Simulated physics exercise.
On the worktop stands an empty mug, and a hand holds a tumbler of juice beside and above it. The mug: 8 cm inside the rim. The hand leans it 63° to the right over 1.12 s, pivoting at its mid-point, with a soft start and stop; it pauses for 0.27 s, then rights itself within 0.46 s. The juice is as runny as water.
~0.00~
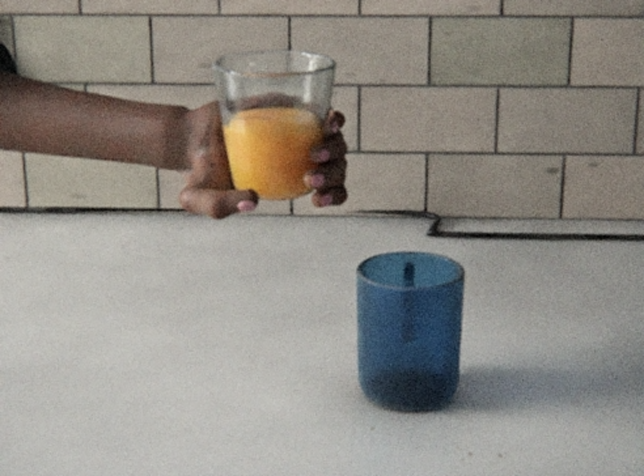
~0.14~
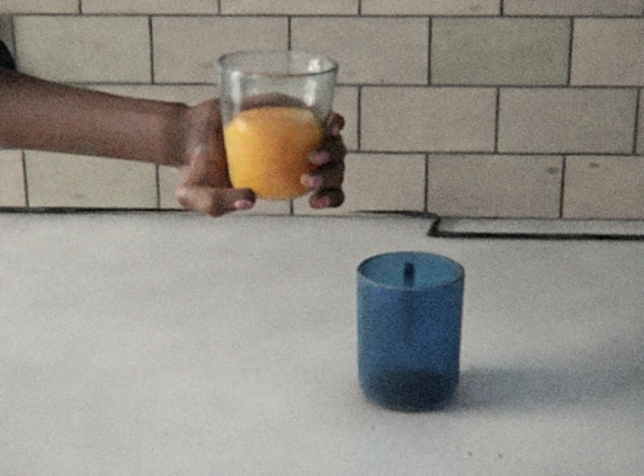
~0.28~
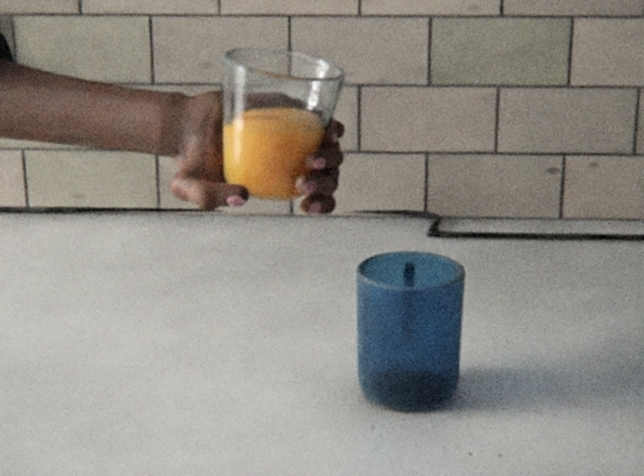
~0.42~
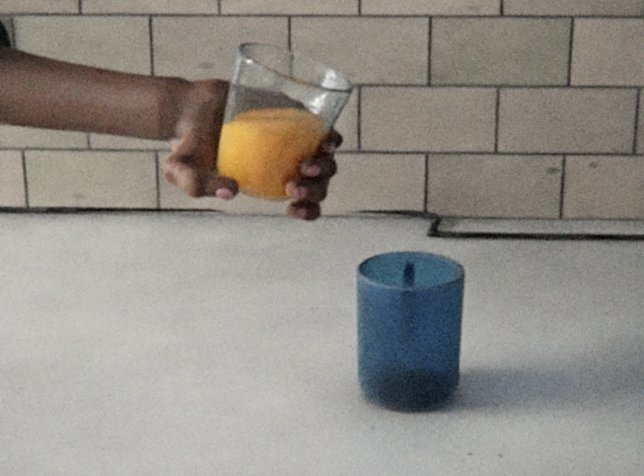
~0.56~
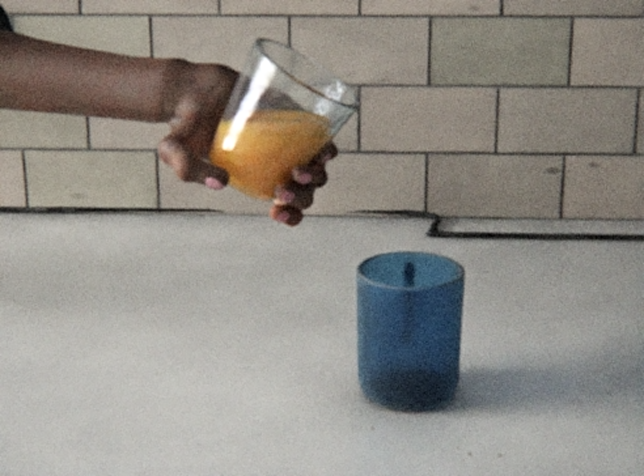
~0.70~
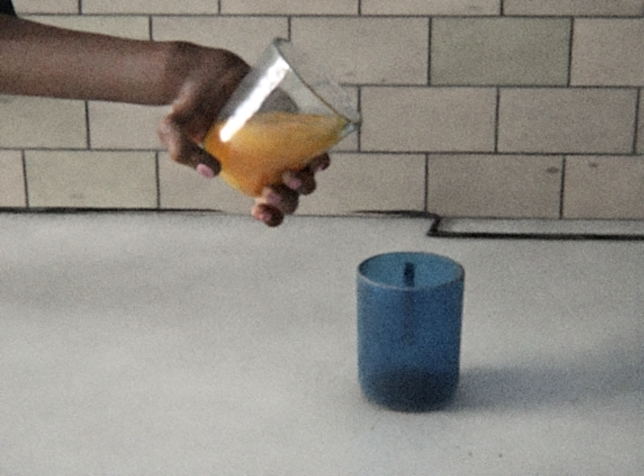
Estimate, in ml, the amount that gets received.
55 ml.
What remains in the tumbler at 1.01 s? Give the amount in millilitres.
Near 160 ml.
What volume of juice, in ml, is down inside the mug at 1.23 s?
Around 20 ml.
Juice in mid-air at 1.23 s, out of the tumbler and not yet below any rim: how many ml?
15 ml or thereabouts.
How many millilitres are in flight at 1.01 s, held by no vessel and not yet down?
About 10 ml.
By 1.01 s the tilt is 61° and the mug has 0 ml, the tumbler 165 ml, and 0 ml is on the worktop.
By 1.23 s the tilt is 63° and the mug has 20 ml, the tumbler 140 ml, and 0 ml is on the worktop.
By 1.46 s the tilt is 59° and the mug has 45 ml, the tumbler 120 ml, and 0 ml is on the worktop.
By 1.71 s the tilt is 13° and the mug has 55 ml, the tumbler 120 ml, and 0 ml is on the worktop.
At rest the mug has 55 ml, the tumbler 120 ml, and 0 ml is on the worktop.
